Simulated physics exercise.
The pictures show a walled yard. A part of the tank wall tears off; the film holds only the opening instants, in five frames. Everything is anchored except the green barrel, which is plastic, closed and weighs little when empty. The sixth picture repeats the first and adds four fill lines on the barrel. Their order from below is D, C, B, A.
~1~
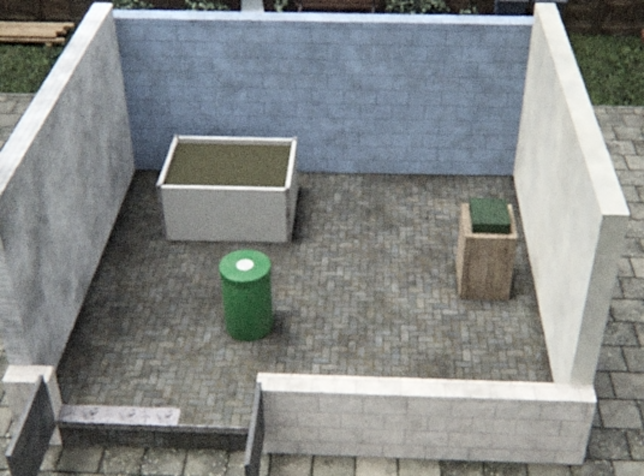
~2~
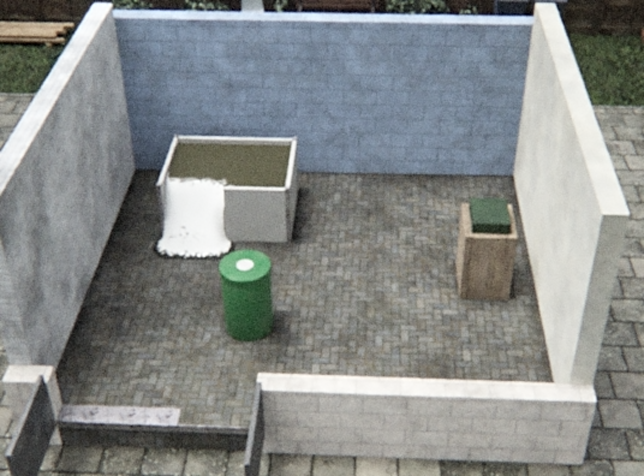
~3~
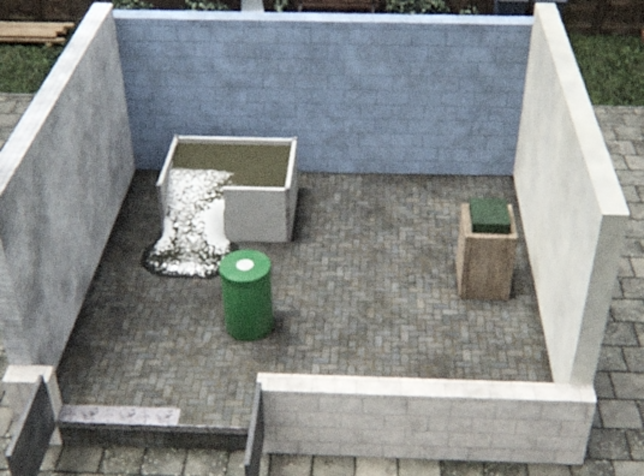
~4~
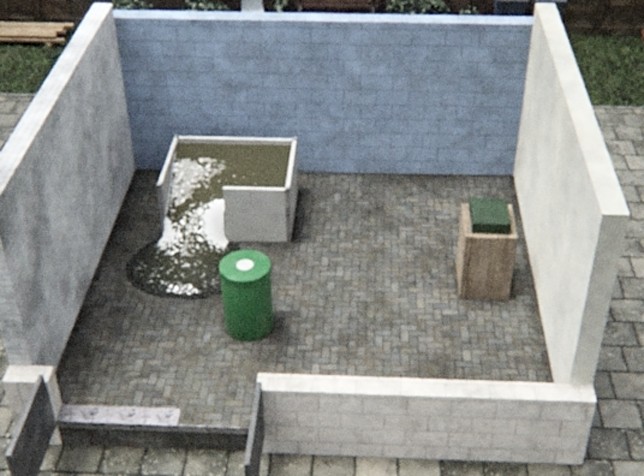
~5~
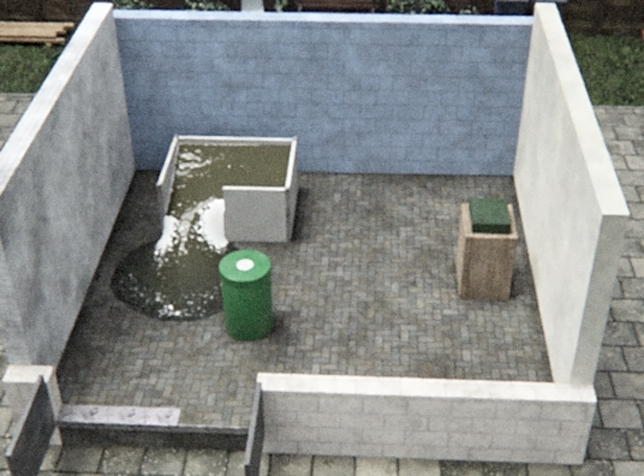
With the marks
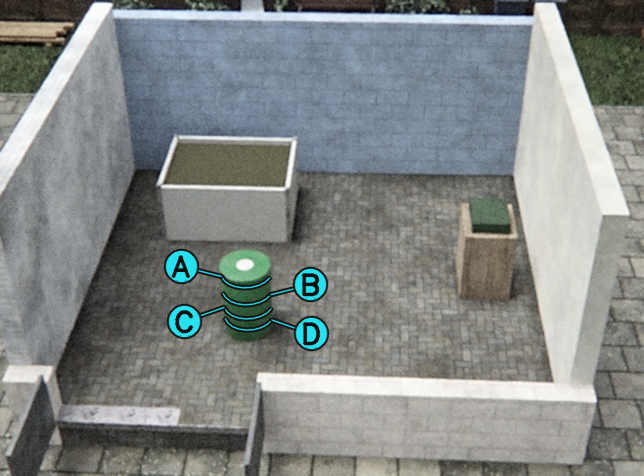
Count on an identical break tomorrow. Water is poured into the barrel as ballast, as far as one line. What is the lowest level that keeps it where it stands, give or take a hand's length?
Mark D just does it.
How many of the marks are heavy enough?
All of them.
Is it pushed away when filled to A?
No, that is safe.
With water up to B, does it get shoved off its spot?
No, that is safe.
In cyan, A at (243, 287); B at (244, 304); C at (245, 318); D at (246, 330); from the bottom up D, C, B, A.
For mark A, it does not move.
For mark B, it does not move.
For mark C, it does not move.
For mark D, it does not move.
